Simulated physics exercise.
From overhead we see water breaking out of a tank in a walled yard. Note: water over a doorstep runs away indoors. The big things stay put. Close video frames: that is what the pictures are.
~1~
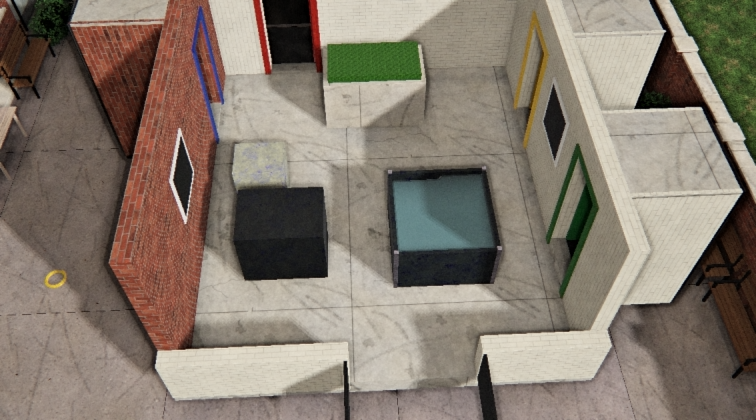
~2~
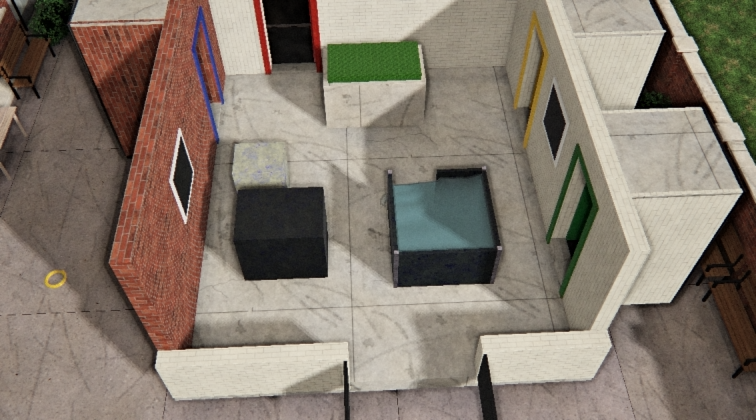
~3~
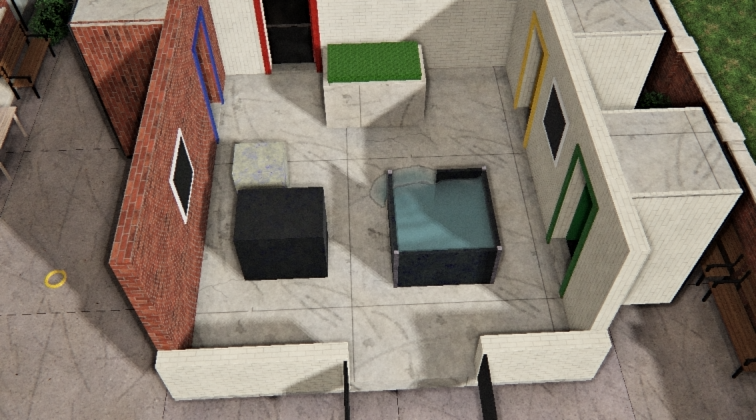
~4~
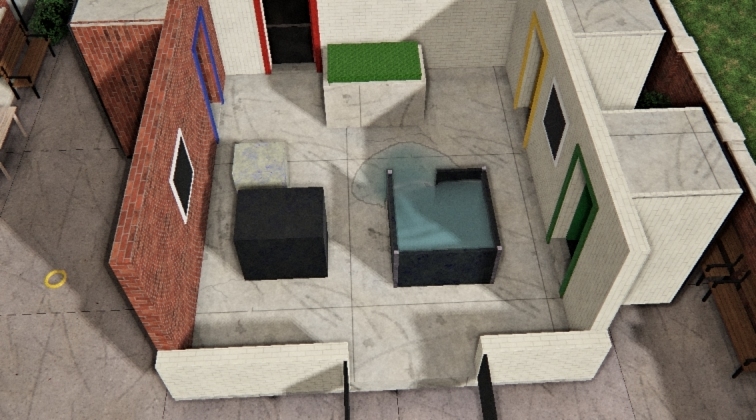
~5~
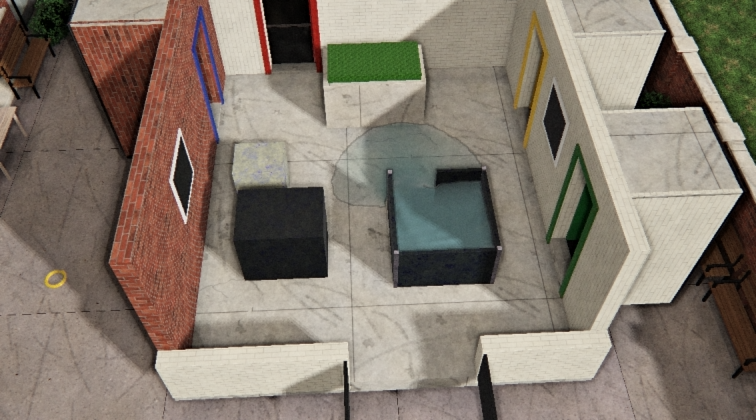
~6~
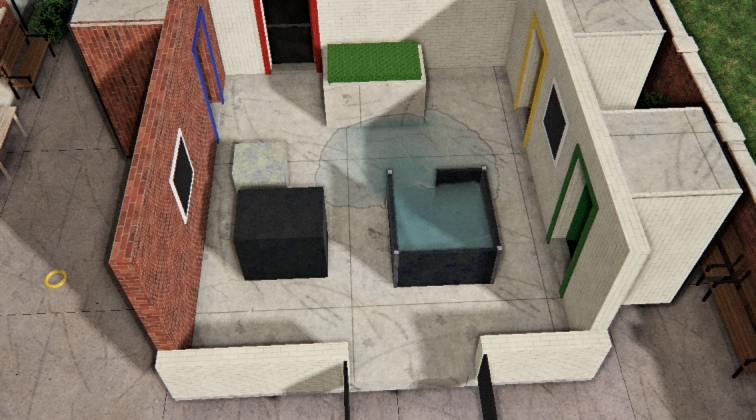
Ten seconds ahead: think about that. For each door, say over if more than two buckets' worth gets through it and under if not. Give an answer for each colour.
Blue door: Too much water, green door: Little enough water, yellow door: Too much water, red door: Too much water.
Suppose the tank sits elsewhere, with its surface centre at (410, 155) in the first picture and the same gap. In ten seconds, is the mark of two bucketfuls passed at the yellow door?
Checking them one by one, the yellow door crosses the line.
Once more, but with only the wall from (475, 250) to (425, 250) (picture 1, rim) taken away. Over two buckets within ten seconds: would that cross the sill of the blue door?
Well, the blue door comes up short this time.
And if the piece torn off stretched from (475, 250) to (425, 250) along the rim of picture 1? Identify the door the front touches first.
I'd go with the one in green.
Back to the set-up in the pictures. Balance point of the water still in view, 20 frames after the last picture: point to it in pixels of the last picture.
Roughly (393, 165) in the last picture.
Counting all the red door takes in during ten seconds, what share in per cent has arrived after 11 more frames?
Working it through, I arrive at 0 %.
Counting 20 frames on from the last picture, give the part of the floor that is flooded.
I reckon around 50 %.
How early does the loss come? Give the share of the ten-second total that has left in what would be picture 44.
Close to 75 out of every hundred.
A moment on, water covers 30 % of the floor; the blue door not reached, the green door not reached, the yellow door wet at the sill, nothing in, the red door not reached.
Next, water covers 40 % of the floor; the blue door over two buckets in, the green door not reached, the yellow door wet at the sill, nothing in, the red door not reached.
Then, water covers 50 % of the floor; the blue door over two buckets in, the green door not reached, the yellow door over two buckets in, the red door wet at the sill, nothing in.
Later, water covers 75 % of the floor; the blue door far over two buckets in, the green door wet at the sill, nothing in, the yellow door far over two buckets in, the red door under two buckets in.
In the end, water covers 95 % of the floor; the blue door far over two buckets in, the green door wet at the sill, nothing in, the yellow door far over two buckets in, the red door over two buckets in.
